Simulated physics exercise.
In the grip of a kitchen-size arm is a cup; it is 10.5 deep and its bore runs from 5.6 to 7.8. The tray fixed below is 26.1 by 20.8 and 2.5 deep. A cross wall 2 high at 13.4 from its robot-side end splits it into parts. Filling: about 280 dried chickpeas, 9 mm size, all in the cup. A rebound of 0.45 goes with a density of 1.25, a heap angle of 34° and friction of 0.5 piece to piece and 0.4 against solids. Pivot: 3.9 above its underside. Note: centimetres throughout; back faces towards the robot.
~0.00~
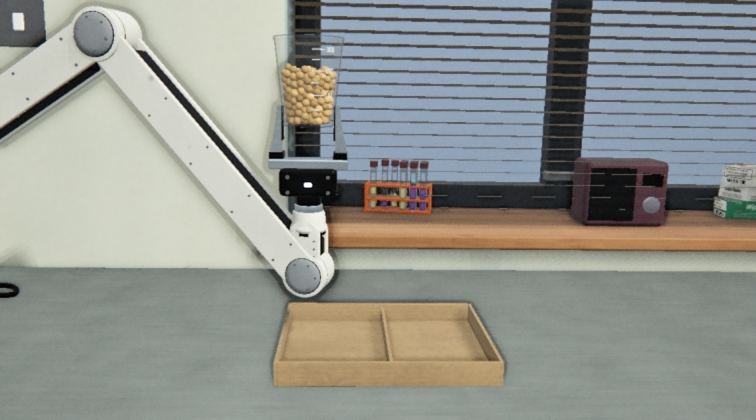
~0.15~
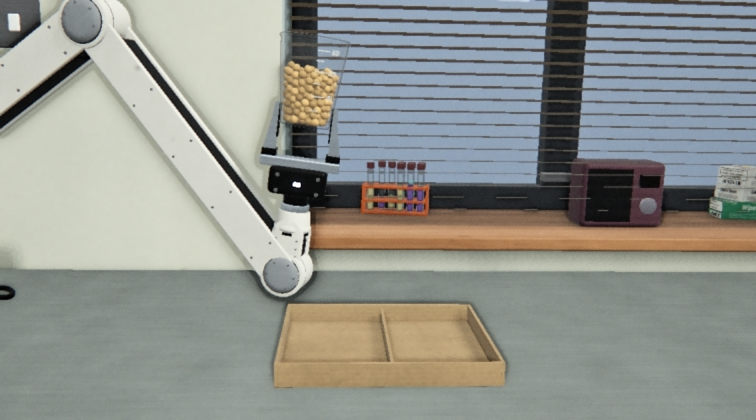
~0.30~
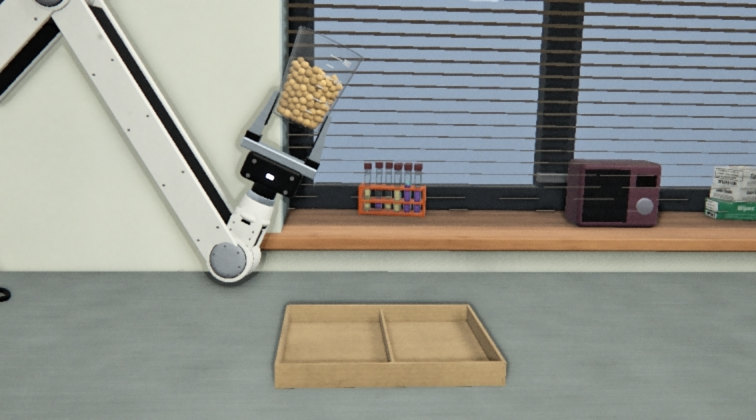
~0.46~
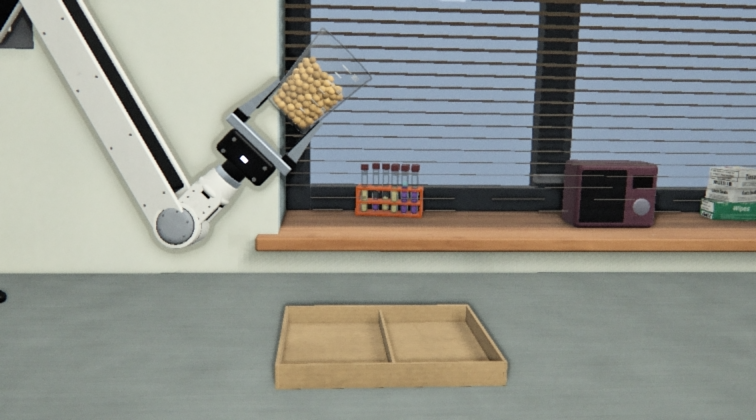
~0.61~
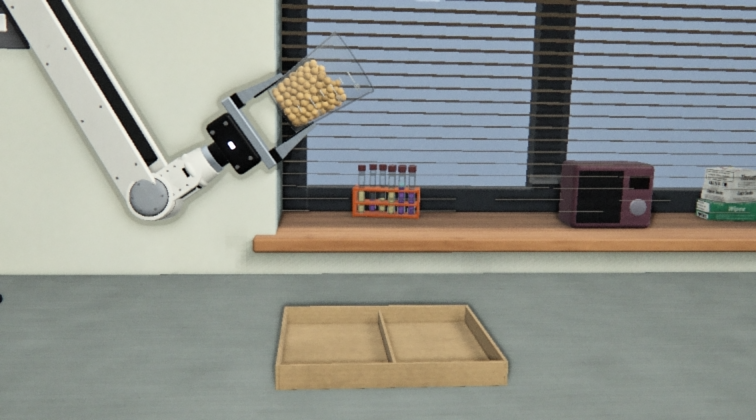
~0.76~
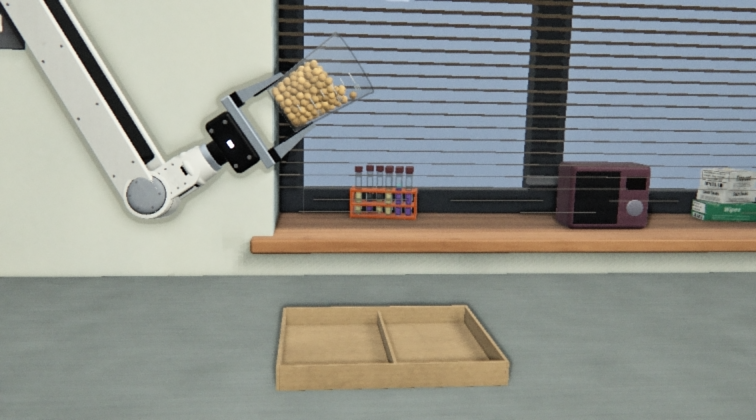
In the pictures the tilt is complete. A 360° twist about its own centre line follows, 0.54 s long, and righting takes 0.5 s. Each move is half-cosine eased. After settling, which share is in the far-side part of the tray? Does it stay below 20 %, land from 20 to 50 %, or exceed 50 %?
It stays below 20 %.
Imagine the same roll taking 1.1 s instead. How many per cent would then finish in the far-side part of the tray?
In that case around 0 percent.
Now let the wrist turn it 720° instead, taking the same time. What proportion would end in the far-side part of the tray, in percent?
In that case some 0 per cent.
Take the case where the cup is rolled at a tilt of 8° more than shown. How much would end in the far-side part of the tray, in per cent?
0 %.
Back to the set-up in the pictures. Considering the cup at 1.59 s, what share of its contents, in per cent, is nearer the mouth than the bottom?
Mouth-half share: Approx. 30 in a hundred.
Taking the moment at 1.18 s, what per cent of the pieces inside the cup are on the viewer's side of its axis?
Looks like around 50 per cent is in the front half.
After 1.18 s, tipped 56°, highest piece 38 above the table; 284 in the cup.
After 1.59 s, tipped 21°, highest piece 37 above the table; 284 in the cup.
After 2.00 s, upright, highest piece 38 above the table; 284 in the cup.
After 2.70 s, upright, highest piece 38 above the table; 284 in the cup.
At rest, 284 in the cup. That is 0 % in the far-side part of the tray.
